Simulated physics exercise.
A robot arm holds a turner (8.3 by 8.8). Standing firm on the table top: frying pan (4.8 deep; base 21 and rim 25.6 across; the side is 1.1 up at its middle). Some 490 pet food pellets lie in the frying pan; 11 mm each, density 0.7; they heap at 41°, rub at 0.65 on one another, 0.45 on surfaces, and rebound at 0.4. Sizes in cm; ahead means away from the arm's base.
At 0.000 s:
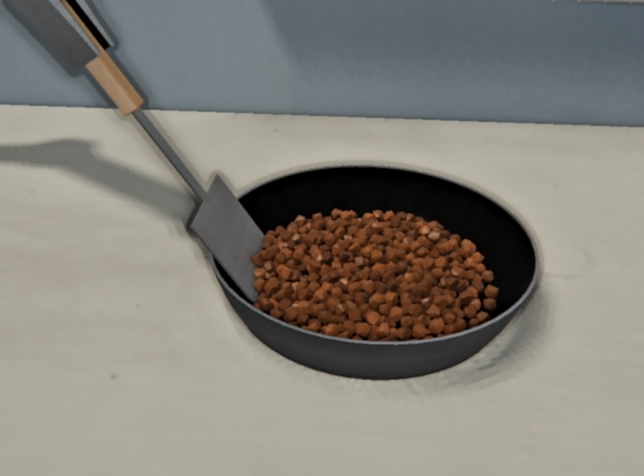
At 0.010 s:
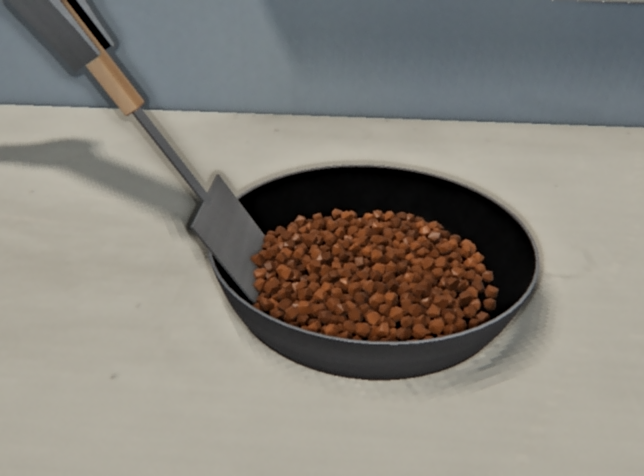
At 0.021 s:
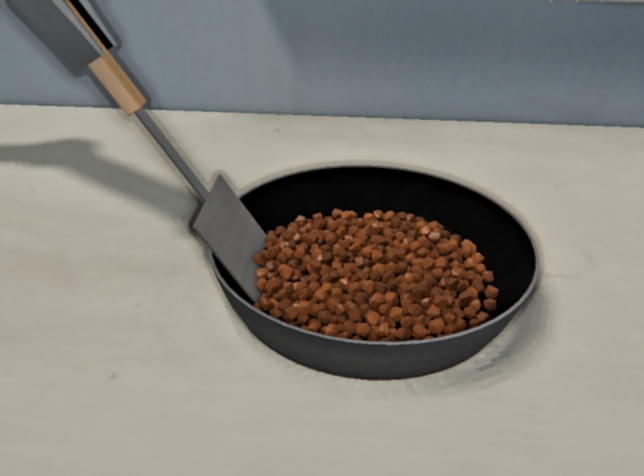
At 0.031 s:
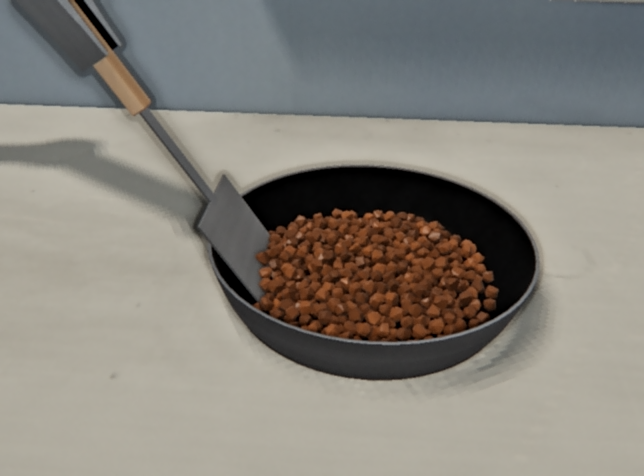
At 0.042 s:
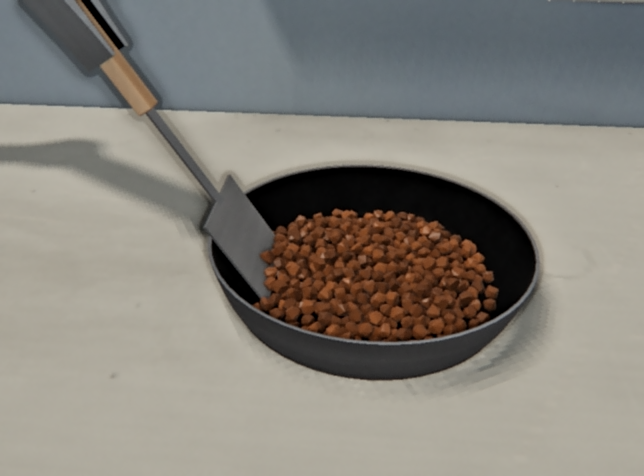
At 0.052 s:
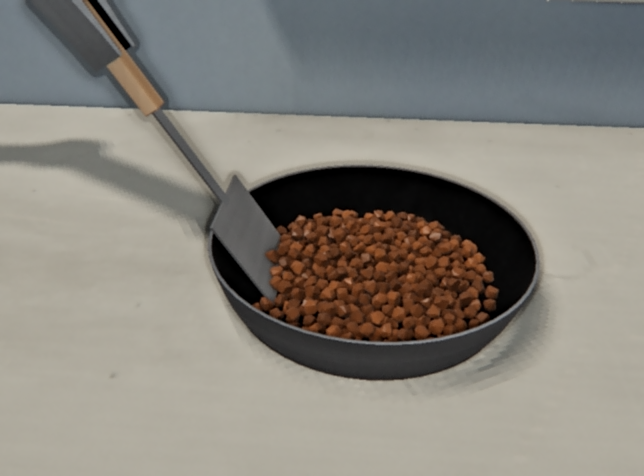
A robot arm held a metal turner against the left side of a dark frying pan heaped with brown pellets, then slid it slightly to the right while the pan stayed still.
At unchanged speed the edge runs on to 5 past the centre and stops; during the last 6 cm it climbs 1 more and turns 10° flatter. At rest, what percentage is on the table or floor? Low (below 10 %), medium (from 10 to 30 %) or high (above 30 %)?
Answer: Low; below 10 % of the pet food pellets finish on the table or floor.
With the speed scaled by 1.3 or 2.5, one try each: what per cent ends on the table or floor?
Some 0 and 5 per cent.
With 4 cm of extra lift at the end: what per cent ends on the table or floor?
Some 0 per cent.
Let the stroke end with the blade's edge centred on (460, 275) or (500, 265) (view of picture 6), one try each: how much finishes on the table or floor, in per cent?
About 0 and 15 per cent.
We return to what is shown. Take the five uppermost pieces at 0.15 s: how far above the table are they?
Some 3 cm.
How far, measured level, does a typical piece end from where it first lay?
Some 4 cm.
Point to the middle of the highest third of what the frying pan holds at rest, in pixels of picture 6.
Around (454, 254).
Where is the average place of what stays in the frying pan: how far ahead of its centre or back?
About 4.5 cm ahead.
By 0.15 s, sloping 58°, highest piece 4 above the table; 489 in the frying pan.
By 0.25 s, sloping 53°, highest piece 4 above the table; 489 in the frying pan.
By 0.50 s, sloping 48°, highest piece 5 above the table; 489 in the frying pan.
By 1.55 s, sloping 48°, highest piece 5 above the table; 489 in the frying pan.
Final count, 489 in the frying pan. That is 0 % on the table or floor.
